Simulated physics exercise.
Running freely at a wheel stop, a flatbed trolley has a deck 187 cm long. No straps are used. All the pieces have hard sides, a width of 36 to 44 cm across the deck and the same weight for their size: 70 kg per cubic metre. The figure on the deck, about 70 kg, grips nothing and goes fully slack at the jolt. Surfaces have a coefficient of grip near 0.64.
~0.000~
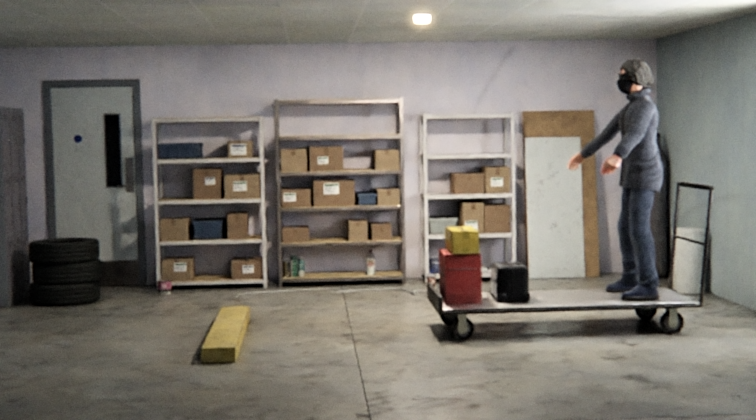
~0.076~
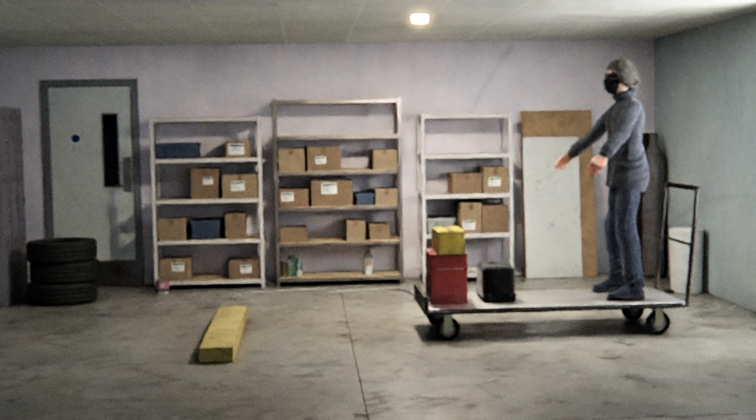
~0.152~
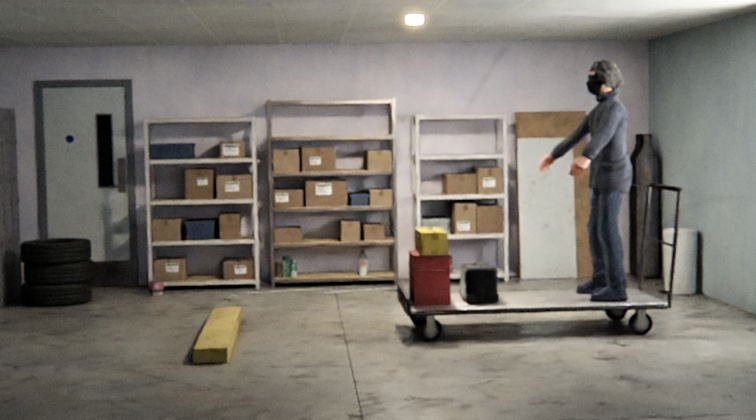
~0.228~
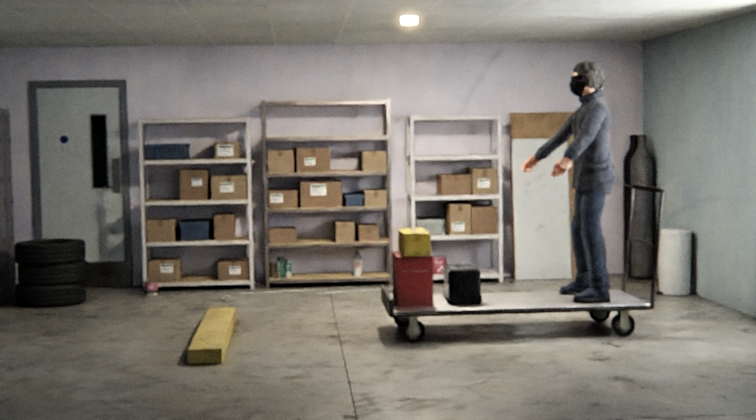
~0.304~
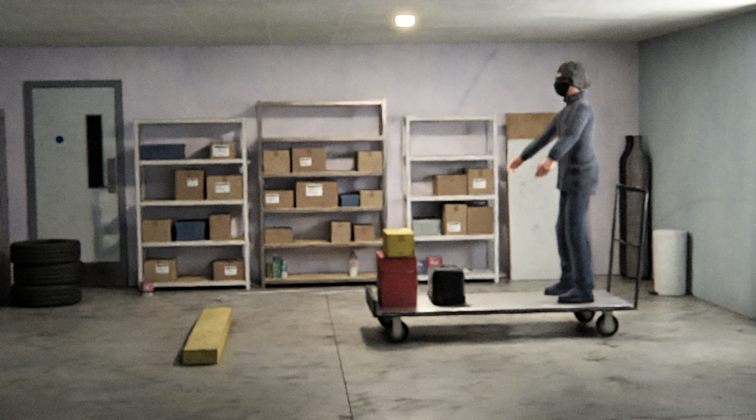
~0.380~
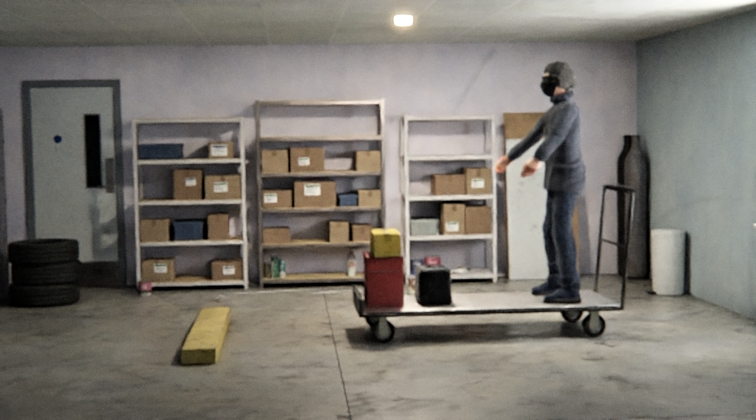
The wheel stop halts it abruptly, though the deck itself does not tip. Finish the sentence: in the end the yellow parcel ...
In the end the yellow parcel is left on the deck.
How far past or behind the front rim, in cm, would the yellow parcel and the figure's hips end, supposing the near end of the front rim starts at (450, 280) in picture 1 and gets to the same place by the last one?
So the yellow one ends up 50 cm ahead of the front rim, while the hips settle 70 cm behind it.
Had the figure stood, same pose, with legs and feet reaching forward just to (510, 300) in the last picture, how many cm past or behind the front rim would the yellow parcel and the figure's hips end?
You'd see the yellow one end 10 cm behind and the hips 110 cm behind the front rim.
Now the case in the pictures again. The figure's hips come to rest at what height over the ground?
Roughly 60 cm.
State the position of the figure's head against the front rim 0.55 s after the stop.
At that moment it sits around 70 cm behind the rim.
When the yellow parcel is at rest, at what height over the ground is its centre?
Its centre ends some 70 cm up.
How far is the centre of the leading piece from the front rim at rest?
Roughly 10 cm behind the front rim.
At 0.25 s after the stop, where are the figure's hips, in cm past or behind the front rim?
Around 130 cm short of the front rim.
The wheels strike at 1.32 s.
After 1.87 s the yellow parcel is 11 cm behind the rim, tilted 0°, near (225, 246) in the last picture's view.
After 2.32 s the yellow parcel is 10 cm behind the rim, tilted 0°, near (224, 246) in the last picture's view.
When all is still (3.9 s), nothing is past the rim; behind it, black suitcase, red toolbox, yellow parcel and the figure's hips.
